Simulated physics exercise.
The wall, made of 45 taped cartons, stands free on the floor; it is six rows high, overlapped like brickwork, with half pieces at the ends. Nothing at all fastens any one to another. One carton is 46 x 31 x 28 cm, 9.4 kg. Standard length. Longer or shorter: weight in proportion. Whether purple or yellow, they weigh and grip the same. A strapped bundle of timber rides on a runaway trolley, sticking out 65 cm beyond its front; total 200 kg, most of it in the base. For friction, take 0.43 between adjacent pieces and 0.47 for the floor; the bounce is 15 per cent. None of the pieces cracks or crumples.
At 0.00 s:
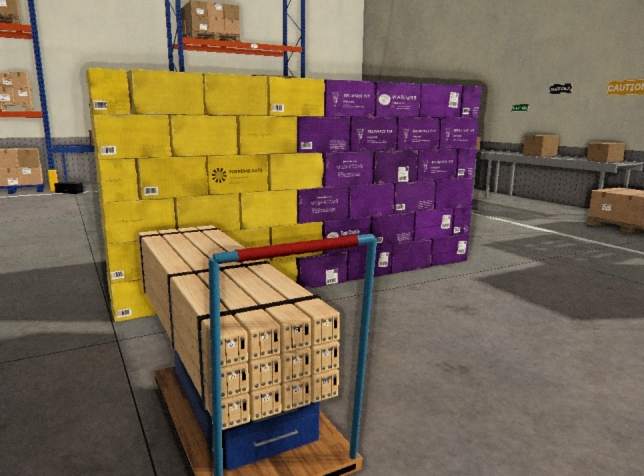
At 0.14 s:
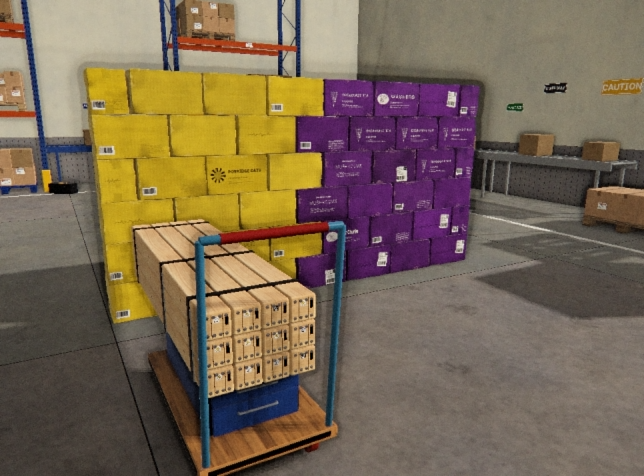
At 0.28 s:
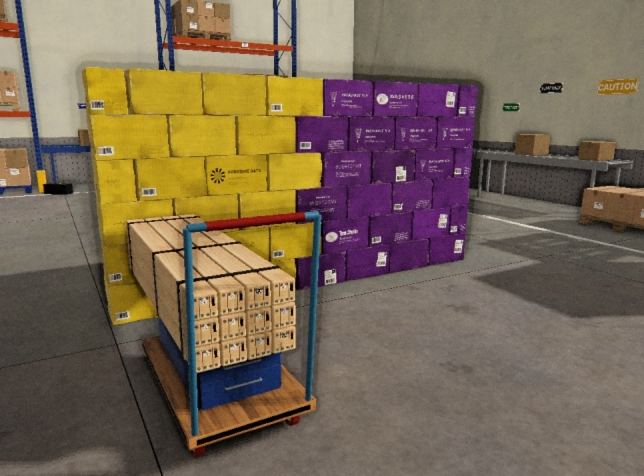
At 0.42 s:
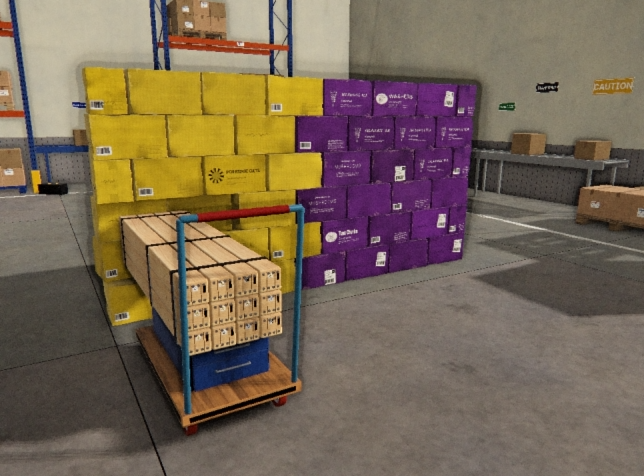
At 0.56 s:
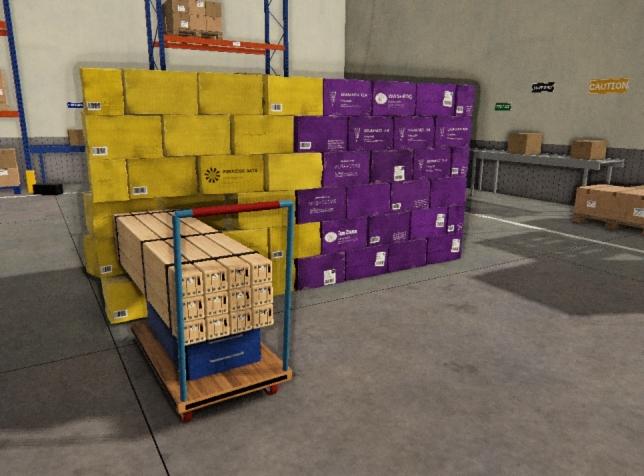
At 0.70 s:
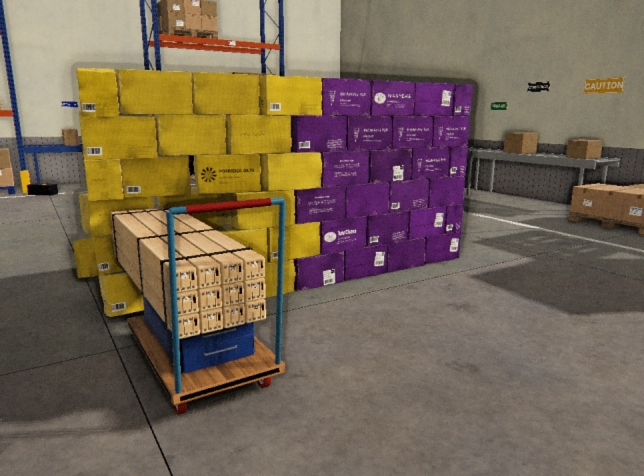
A flat trolley with blue posts and a red handle, carrying strapped lengths of tan timber-like pieces over a blue box, rolls away from the camera toward a stacked wall of cartons, yellow at left and purple at right. In a warehouse with racking and a conveyor behind, the slightly elevated view drifts a little. The load meets the yellow side and pushes in, shoving lower cartons back and tilting those above slightly.
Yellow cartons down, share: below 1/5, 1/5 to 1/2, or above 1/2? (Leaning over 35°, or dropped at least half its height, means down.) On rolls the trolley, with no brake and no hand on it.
Looks like the greater part of them will go down.
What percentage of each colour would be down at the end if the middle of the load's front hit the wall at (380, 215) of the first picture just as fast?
The purple ones would be 70 per cent down and the yellow ones 20 per cent.
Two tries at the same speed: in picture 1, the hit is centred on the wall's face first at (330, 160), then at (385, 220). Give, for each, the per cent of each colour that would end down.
You'd get purple at 20 followed by 70, and yellow at 20 followed by 20 percent.
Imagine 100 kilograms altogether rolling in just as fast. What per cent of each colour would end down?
Down by colour: Purple 0, yellow 0 per cent.
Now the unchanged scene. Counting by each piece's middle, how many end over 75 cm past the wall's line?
I'd estimate 12 pieces.
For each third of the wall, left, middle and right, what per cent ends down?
In percent, the thirds read 90 on the left, 10 in the middle and 0 on the right.
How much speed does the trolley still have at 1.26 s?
Speed: Close to 0.2 m/s.
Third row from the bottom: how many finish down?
2, all told.
Around 1.26 s, load 58 cm past the wall's line, still rolling; 7 of the 21 yellow cartons down (7 of 45 in all colours); top yellow carton tipped 45°, 43 cm lower.
Around 2.12 s, load 68 cm past the wall's line, still rolling; 15 of the 21 yellow cartons down (15 of 45 in all colours); top yellow carton on its side.
Finally (3.8 s), load 78 cm past the wall's line, stopped; 15 of the 21 yellow cartons down (15 of 45 in all colours); top yellow carton on its side; top purple carton unmoved. That is 71 per cent. Seen by the last camera, middles, top purple carton near (383, 99).
